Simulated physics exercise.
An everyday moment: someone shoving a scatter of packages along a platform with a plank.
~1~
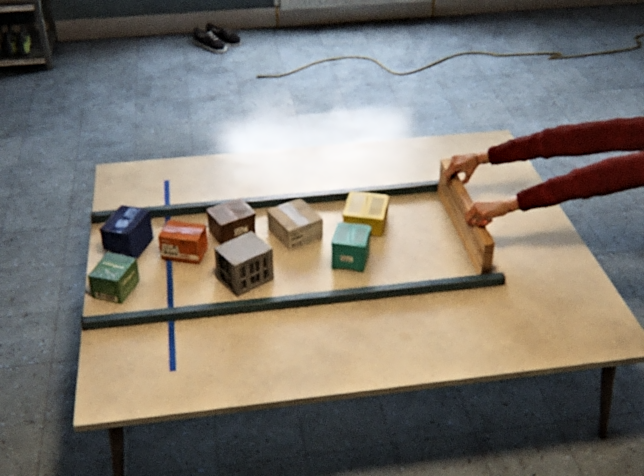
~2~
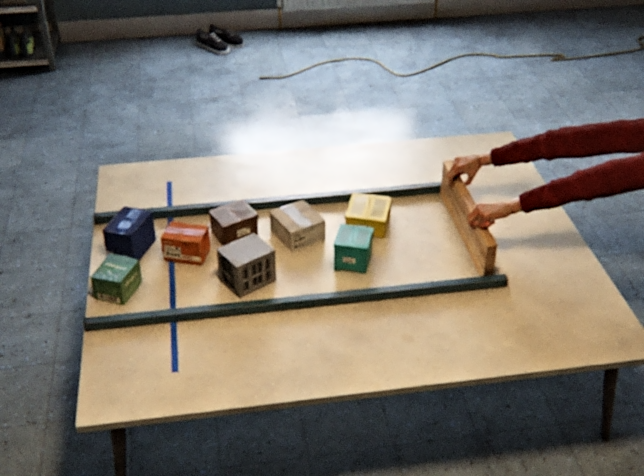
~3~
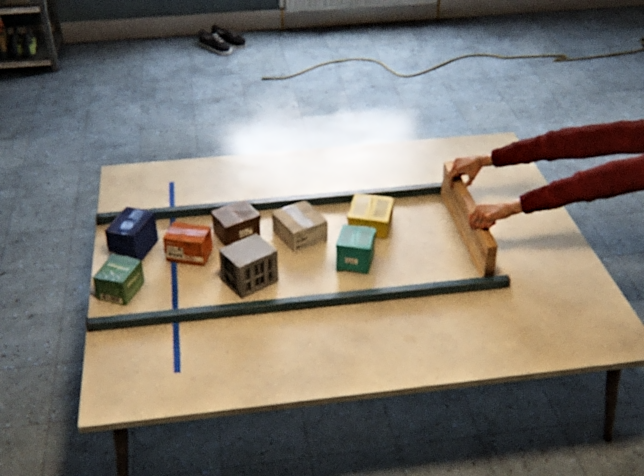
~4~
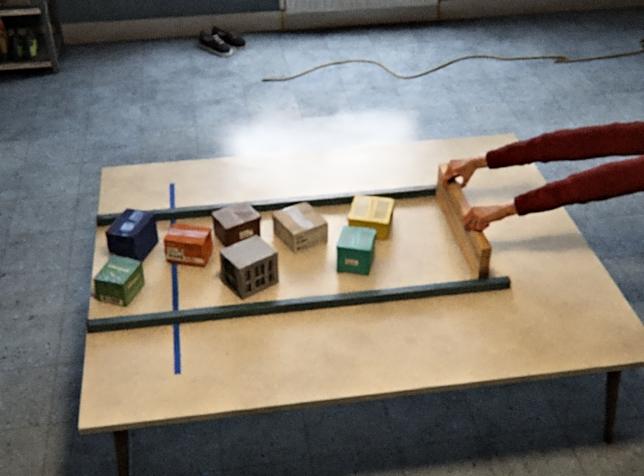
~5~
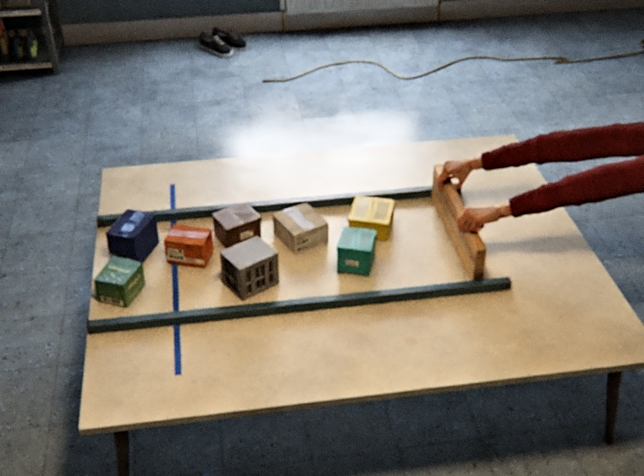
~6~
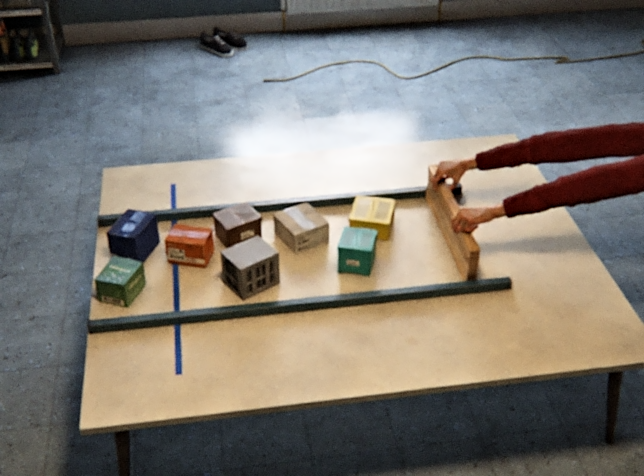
A wooden plank, gripped by two hands in dark red sleeves, slid slightly left between two rails on a tabletop, while the colourful scattered boxes ahead of it stayed put around a strip of blue tape.
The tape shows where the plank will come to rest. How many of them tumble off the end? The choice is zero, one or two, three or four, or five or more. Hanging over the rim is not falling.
Here the number that fall off is three or four.
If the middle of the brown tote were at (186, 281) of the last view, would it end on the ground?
It goes over.
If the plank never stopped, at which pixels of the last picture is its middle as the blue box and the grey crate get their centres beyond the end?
About (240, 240), and (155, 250) for the other.
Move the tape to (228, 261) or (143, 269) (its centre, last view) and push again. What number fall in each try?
In that order 1 and 6.
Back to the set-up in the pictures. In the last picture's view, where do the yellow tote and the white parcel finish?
The yellow tote stops around (153, 243); the white parcel around (111, 242).
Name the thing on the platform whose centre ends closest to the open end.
That is the white parcel.
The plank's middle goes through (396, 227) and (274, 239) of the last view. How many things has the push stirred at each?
1 and 7.
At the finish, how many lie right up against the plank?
In contact: 2.
Soon after, none off yet; green box at rest near (121, 282); blue box at rest near (134, 238); orange parcel at rest near (190, 246).
After that, none off yet; green box at rest near (118, 283); blue box displaced about its own width near (83, 245); orange parcel displaced well along near (121, 257).
In the end, the number that fall off is three or four; gone, brown tote, orange parcel, blue box and green box.
